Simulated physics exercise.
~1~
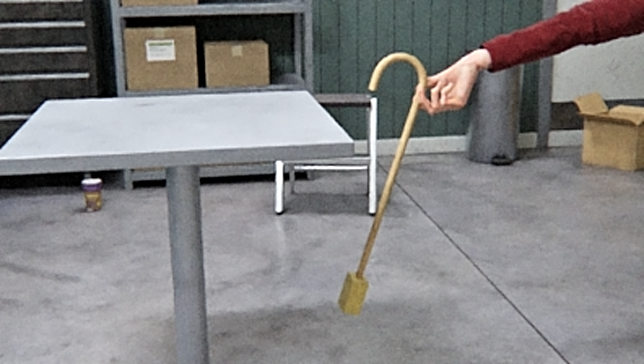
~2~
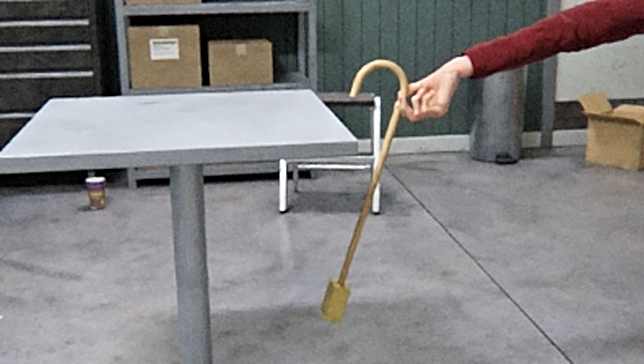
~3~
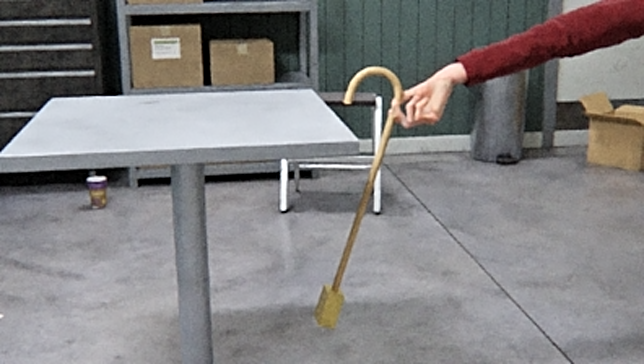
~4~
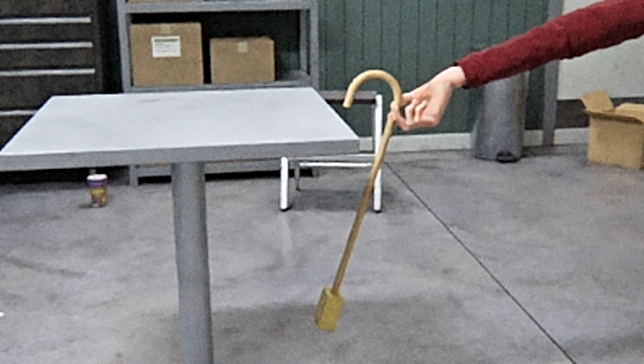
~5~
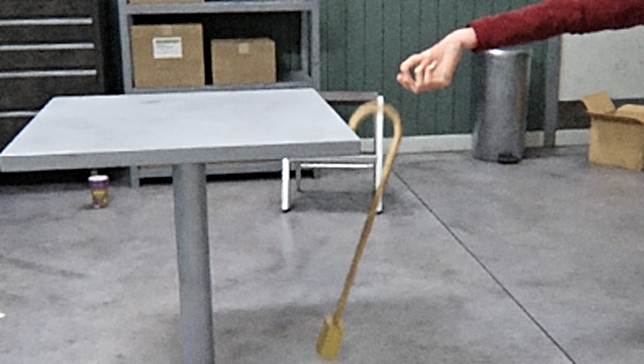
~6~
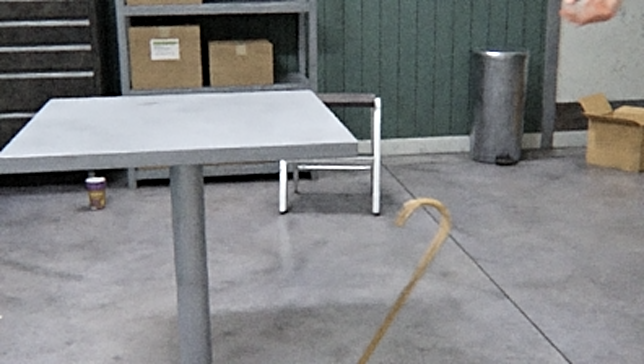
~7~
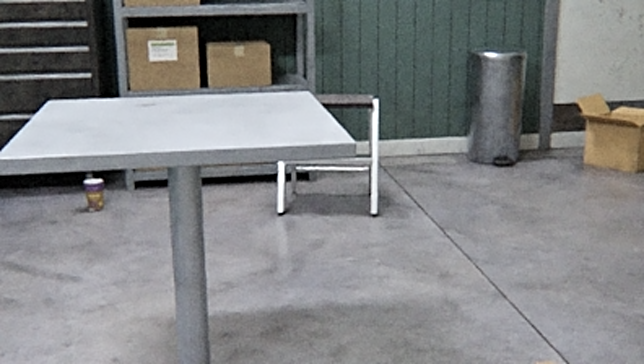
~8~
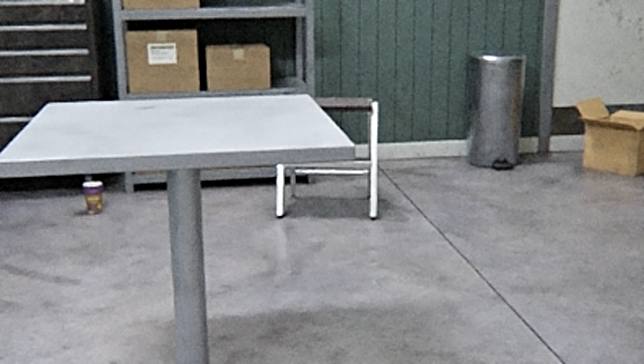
A yellow brush with a long hooked handle was held by a hand at the end of a small table, shifted slightly left and lowered, then let go, and it dropped past the edge and fell out of view as the hand drew back.
